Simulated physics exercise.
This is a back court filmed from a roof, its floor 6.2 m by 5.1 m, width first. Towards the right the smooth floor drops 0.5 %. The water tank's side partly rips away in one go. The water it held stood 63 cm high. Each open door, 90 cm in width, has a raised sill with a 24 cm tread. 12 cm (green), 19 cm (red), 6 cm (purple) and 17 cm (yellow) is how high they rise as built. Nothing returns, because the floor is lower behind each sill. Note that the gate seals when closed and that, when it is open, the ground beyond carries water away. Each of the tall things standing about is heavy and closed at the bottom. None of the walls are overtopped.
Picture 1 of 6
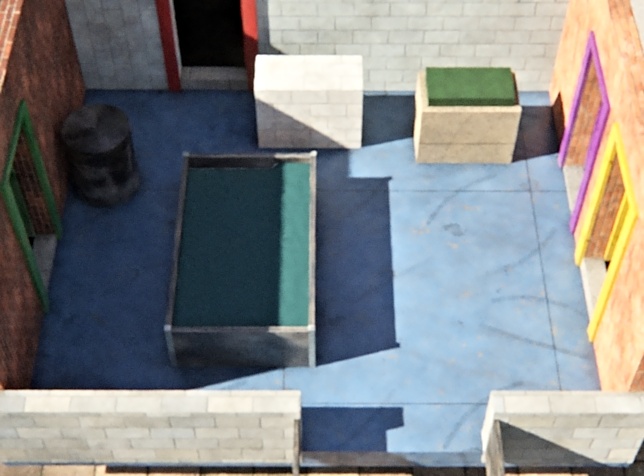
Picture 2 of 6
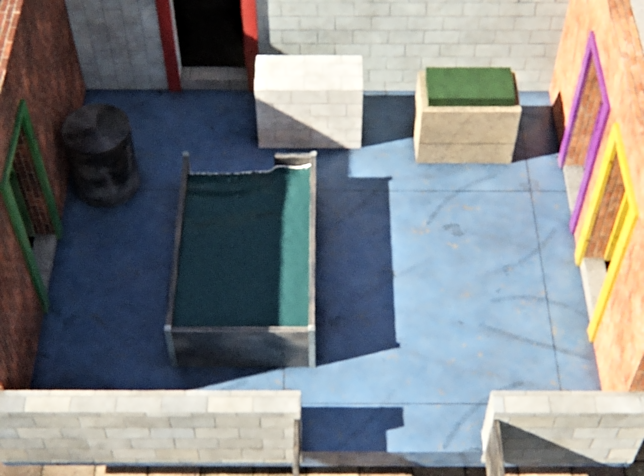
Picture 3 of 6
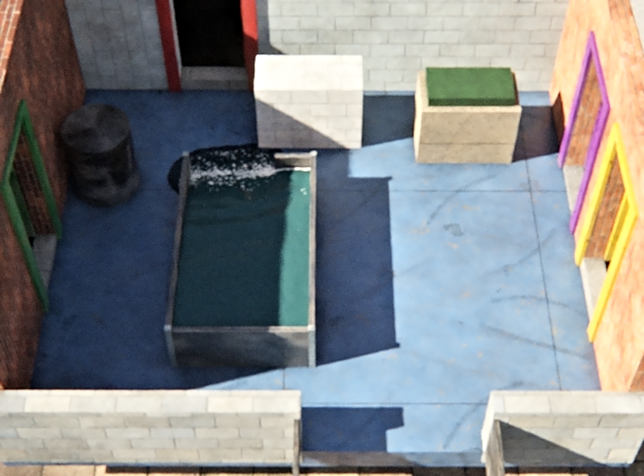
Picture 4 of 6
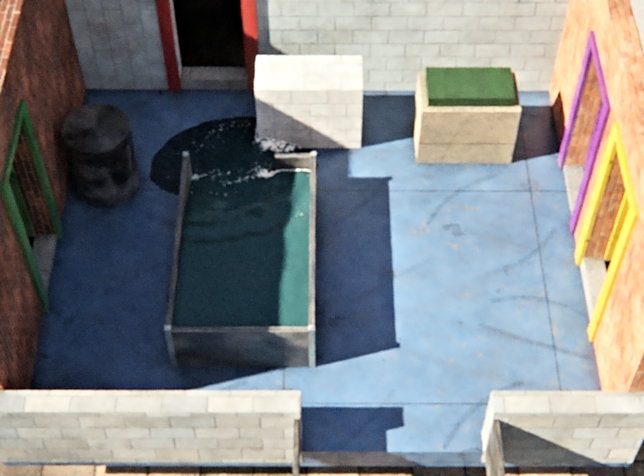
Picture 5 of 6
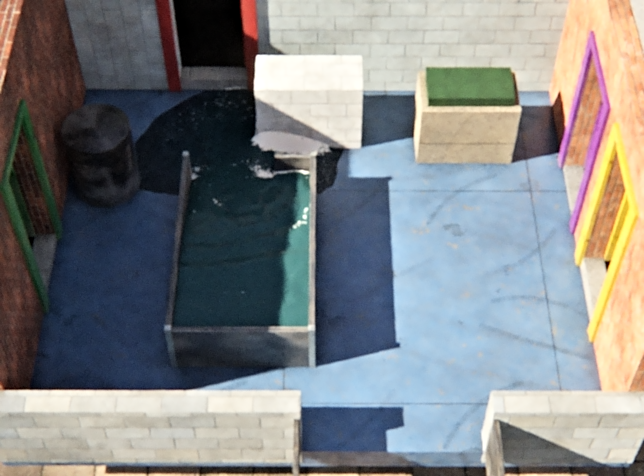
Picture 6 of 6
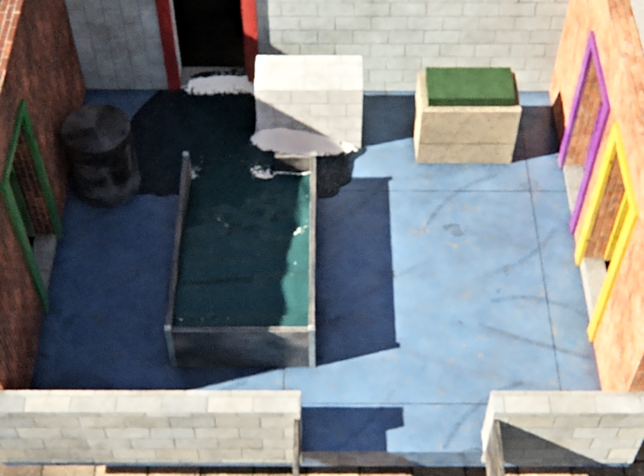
Walled court with blue floor, a tank's far side giving way and dark water spreading out back to the red door.
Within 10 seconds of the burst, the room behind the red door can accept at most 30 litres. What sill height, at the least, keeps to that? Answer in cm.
I would say about 32 cm.
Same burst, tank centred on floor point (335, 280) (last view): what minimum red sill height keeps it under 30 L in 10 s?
Near 9.5 cm.
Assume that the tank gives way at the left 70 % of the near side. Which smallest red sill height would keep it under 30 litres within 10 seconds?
You'd want it roughly 9.0 centimetres tall.
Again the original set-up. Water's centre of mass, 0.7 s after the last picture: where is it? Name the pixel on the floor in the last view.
Roughly (238, 229).
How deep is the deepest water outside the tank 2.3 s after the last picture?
Around 38 centimetres.
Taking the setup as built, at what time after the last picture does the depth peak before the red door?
Roughly 1.0 s.
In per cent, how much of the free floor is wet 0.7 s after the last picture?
Approximately 25 %.
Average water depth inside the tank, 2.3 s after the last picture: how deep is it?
On average, around 27 cm.
Then, 0.7 s after the last picture water covers 25 % of the floor, deepest (40 cm) near (259, 152); 37 cm at the red door, 48 litres in over its 19 cm sill.
Then, 2.3 s after the last picture water covers 50 % of the floor, deepest (38 cm) near (88, 162); 29 cm at the red door, 190 litres in over its 19 cm sill.
Then, 9.3 s after the last picture water covers 95 % of the floor, deepest (11 cm) near (570, 431); 8 cm at the red door, 236 litres in over its 19 cm sill.
At the red door as built, the water peaked near 39 cm, 1.1 s after the last picture.
With a sill of 26.5 cm, 90 litres would have come in within the 10 s; with 35.5 cm, 10 litres. So under 30 litres takes about 32 cm.
